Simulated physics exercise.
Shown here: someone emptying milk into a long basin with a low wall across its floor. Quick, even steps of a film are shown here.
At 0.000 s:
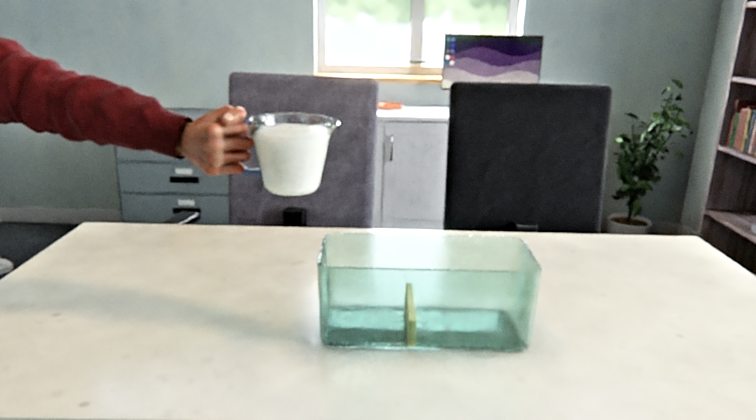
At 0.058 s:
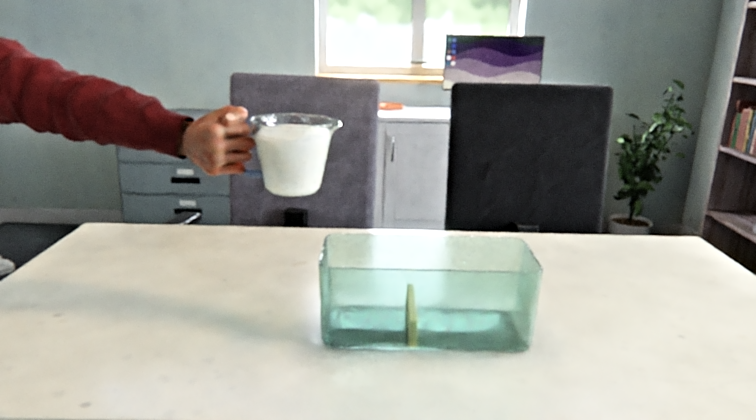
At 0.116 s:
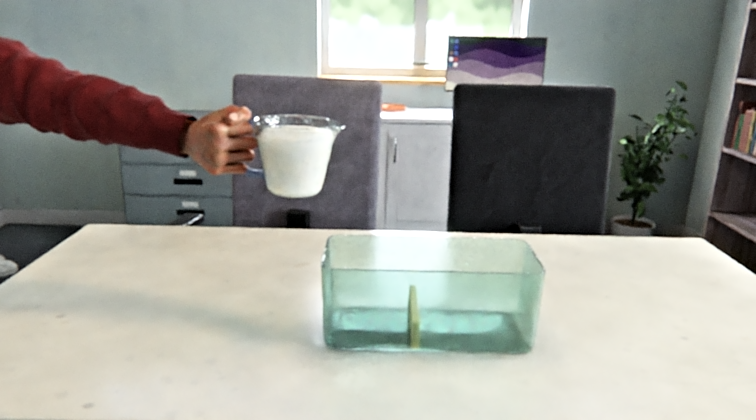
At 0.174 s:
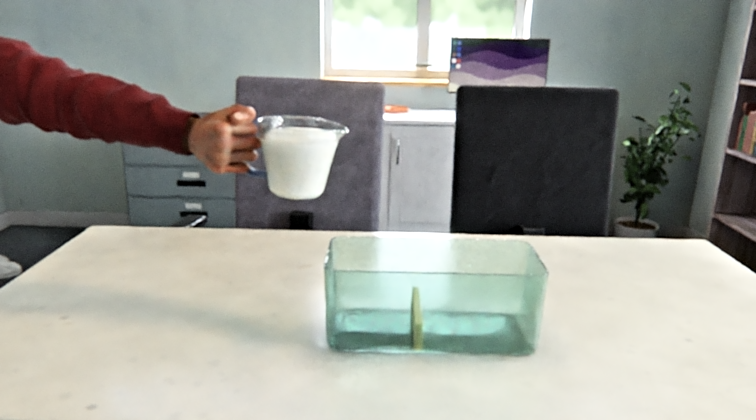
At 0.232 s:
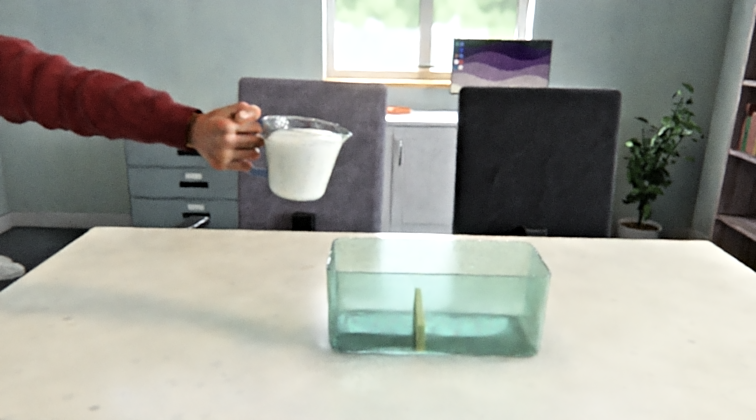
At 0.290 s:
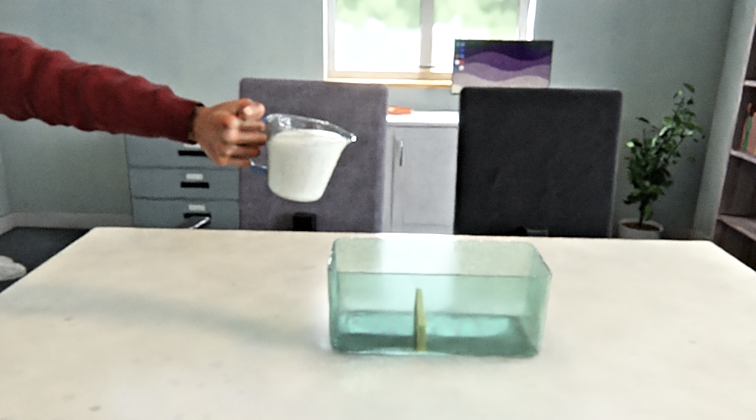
A hand in a red sleeve holds a clear glass jug of milk level above a table, up and to the left of a long greenish basin with a low wall across its floor. The jug shifts slightly right, then gradually tilts a little rightward, the milk still inside.
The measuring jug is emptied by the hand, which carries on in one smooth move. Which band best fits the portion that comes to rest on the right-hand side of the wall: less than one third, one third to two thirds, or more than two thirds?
It is less than one third.
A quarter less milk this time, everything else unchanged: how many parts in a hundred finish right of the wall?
Close to 5 per cent, more or less.
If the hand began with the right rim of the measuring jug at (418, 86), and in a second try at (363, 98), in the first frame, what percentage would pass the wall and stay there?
You'd get around 95 per cent and then around 55 per cent.
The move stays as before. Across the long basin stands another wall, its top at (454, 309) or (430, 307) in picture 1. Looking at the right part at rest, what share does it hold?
About 15 per cent, then about 10 per cent.
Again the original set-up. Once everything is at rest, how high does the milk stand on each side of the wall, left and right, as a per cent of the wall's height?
I'd say about 70 for the left and about 0 for the right.
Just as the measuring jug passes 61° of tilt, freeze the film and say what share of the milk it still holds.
Around 70 percent remains.
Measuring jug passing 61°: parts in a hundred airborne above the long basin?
I'd put it at roughly 20 percent of it.
By 0.75 s the tilt is 61° and 69 per cent is still to pour, 10 is left of the wall and 0 right of it.
By 1.08 s the tilt is 94° and 15 per cent is still to pour, 68 is left of the wall and 1 right of it.
By 1.43 s the tilt is 101° and 0 per cent is still to pour, 93 is left of the wall and 4 right of it.
By 1.81 s the tilt is 101° and 0 per cent is still to pour, 94 is left of the wall and 4 right of it.
At rest 94 per cent lies left of the wall, 4 right of it and 2 outside.
